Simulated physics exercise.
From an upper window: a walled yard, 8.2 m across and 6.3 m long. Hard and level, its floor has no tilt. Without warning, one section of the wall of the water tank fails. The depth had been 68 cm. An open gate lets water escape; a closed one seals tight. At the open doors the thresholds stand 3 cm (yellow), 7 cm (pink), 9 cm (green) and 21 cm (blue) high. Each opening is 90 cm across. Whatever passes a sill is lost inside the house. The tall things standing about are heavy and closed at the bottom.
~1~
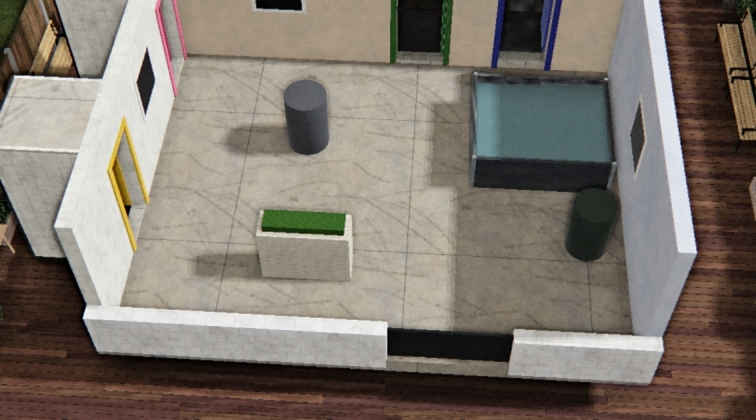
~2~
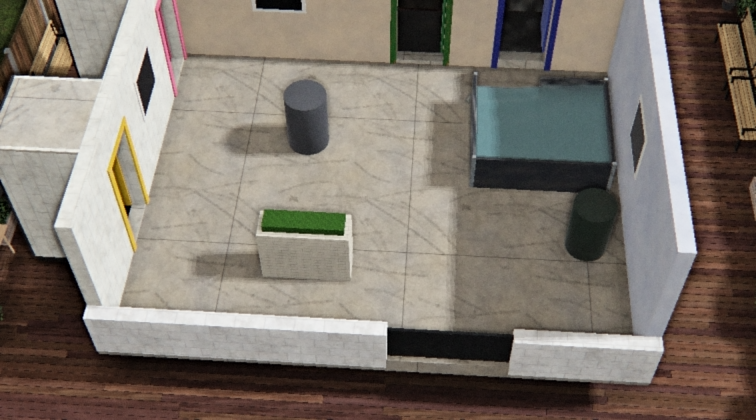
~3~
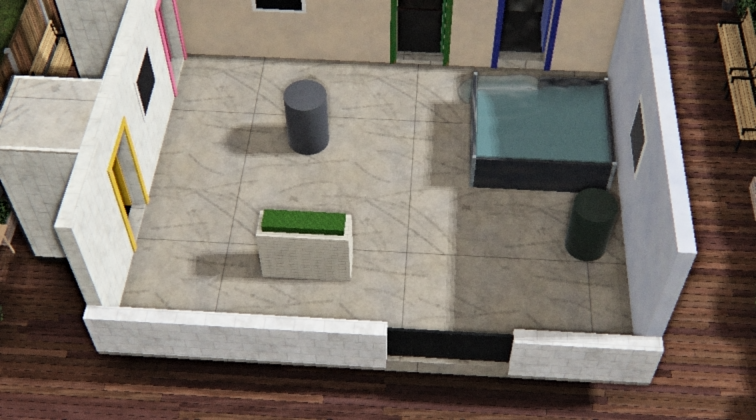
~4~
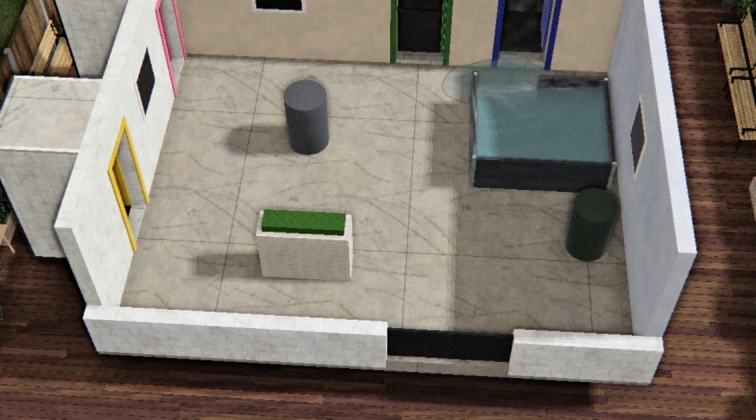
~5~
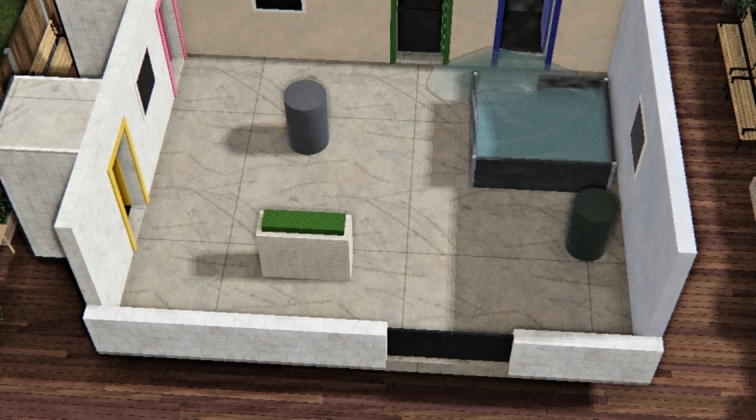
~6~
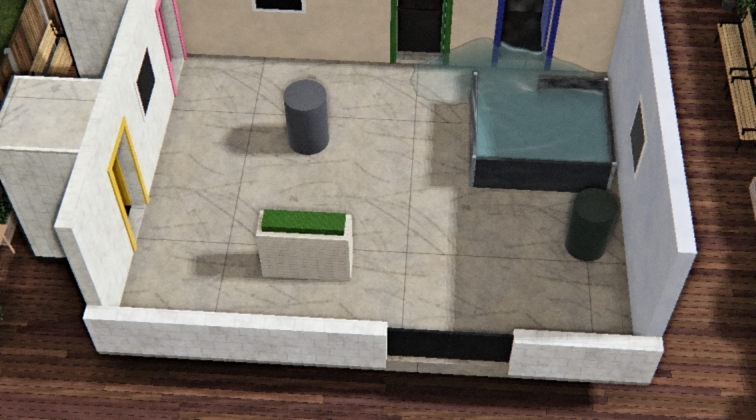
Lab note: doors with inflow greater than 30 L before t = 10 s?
As I see it, yellow door: Within the allowance. Pink door: Beyond the allowance. Green door: Beyond the allowance. Blue door: Beyond the allowance.
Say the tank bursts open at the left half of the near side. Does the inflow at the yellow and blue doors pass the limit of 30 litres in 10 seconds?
Then: Yellow past it, blue under.
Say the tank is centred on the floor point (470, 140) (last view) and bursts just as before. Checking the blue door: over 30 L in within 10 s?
So then, blue stays inside.
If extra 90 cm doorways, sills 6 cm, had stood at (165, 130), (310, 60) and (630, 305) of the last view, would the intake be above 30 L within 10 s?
The first one exceeds it, the second one doesn't reach it, and the third one doesn't reach it.
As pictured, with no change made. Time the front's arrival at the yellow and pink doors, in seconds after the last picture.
Yellow = 3.2 s, pink = 1.8 s.
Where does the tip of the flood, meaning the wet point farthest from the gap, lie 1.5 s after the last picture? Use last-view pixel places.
Somewhere about (241, 57).
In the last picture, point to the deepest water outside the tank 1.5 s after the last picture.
In the final picture, near (509, 69).
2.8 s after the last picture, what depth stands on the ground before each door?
Readings (cm): Yellow = 0; pink = 17; green = 12; blue = 30.
Then, 0.7 s after the last picture water covers 10 % of the floor and is deepest (53 cm) near (491, 75); yellow door not reached, pink door not reached, green door 18 cm at the sill, 3 L in, blue door 45 cm at the sill, 115 L in.
Then, 1.5 s after the last picture water covers 25 % of the floor and is deepest (43 cm) near (509, 69); yellow door not reached, pink door not reached, green door 16 cm at the sill, 24 L in, blue door 39 cm at the sill, 234 L in.
Then, 2.8 s after the last picture water covers 40 % of the floor and is deepest (32 cm) near (500, 69); yellow door not reached, pink door 17 cm at the sill, 39 L in, green door 12 cm at the sill, 43 L in, blue door 30 cm at the sill, 320 L in.
Then, 5.3 s after the last picture water covers 65 % of the floor and is deepest (22 cm) near (509, 69); yellow door 4 cm at the sill, 0 L in, pink door 14 cm at the sill, 109 L in, green door 10 cm at the sill, 56 L in, blue door 19 cm at the sill, 351 L in.
Then, 9.3 s after the last picture water covers 90 % of the floor and is deepest (14 cm) near (594, 73); yellow door 4 cm at the sill, 2 L in, pink door 9 cm at the sill, 154 L in, green door 7 cm at the sill, 58 L in, blue door 14 cm at the sill, 352 L in.
